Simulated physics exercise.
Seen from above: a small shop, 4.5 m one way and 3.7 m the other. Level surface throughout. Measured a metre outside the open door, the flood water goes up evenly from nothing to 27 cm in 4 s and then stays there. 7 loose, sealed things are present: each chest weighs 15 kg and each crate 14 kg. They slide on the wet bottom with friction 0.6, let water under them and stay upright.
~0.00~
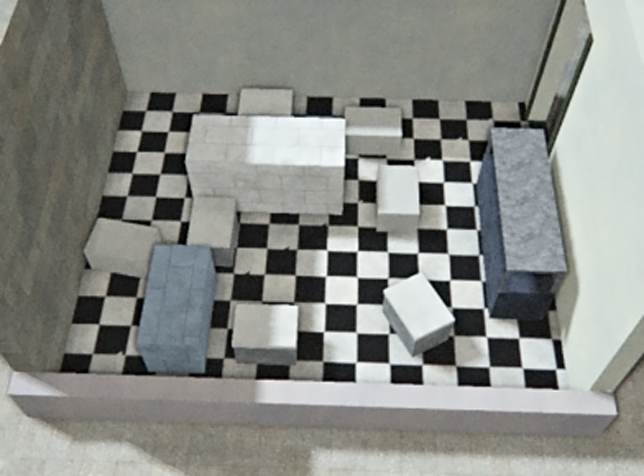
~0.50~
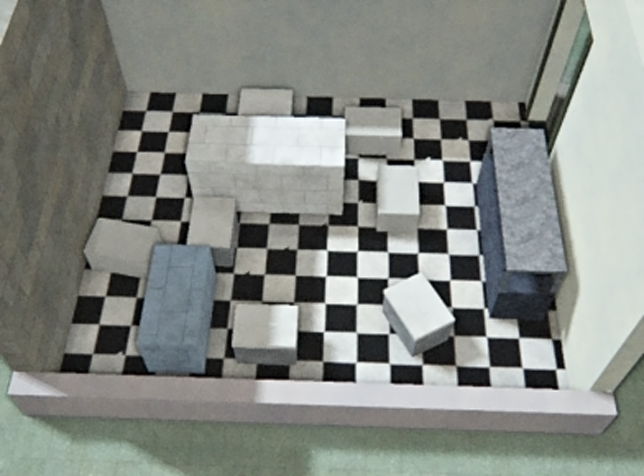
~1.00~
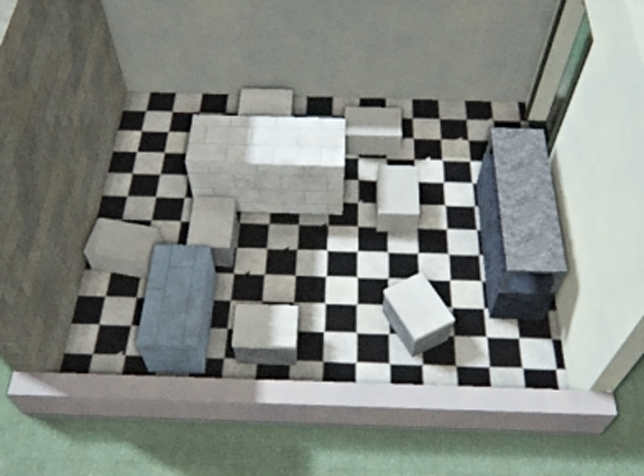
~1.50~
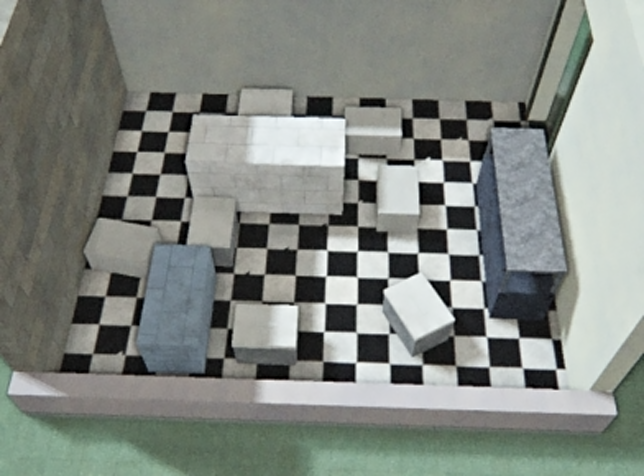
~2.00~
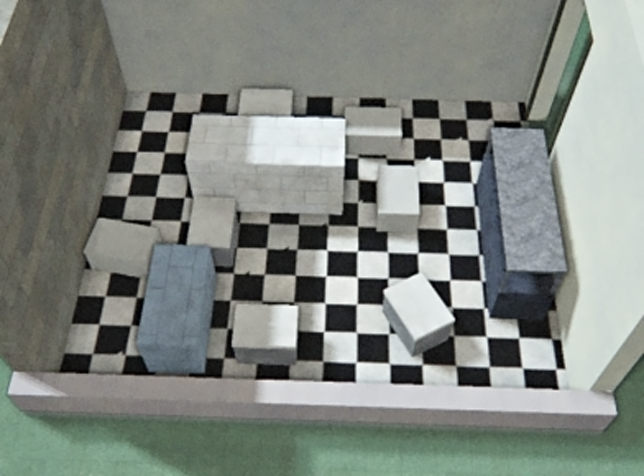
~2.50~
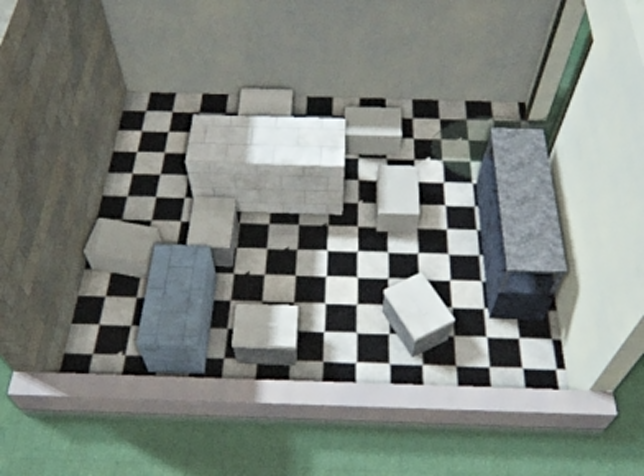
In a small shop with a checkered floor, greenish water spread over the ground outside the front, then a little crept in by the doorway at right, while the blocks and counters stayed still.
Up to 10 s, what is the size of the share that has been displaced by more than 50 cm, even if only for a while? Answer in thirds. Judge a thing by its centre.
One to two thirds.
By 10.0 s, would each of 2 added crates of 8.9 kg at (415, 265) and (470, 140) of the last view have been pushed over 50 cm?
Note: Item 1 below threshold; item 2 above threshold.
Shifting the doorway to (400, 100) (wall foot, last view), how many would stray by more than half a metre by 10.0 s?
Then the count would be 3.
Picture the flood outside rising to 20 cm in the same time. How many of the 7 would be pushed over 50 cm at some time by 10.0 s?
Count under that change: 3.
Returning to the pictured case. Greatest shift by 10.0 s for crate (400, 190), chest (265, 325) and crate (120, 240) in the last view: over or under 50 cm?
Taking them in turn, the first is beyond the limit, the second within the limit and the third beyond the limit.
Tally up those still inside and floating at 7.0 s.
I get 2.
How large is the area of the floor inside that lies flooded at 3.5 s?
That flooded area is roughly 2.5 m2.
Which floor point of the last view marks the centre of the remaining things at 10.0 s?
Mean position approx. (246, 300).
After 3.5 s 0 of 7 are over 50 cm from their spots; 0 afloat.
After 4.5 s 0 of 7 are over 50 cm from their spots; 0 afloat.
After 7.0 s 3 of 7 are over 50 cm from their spots; 2 afloat.
After 10.0 s 4 of 7 are over 50 cm from their spots, and 4 have been at some point; 4 afloat.
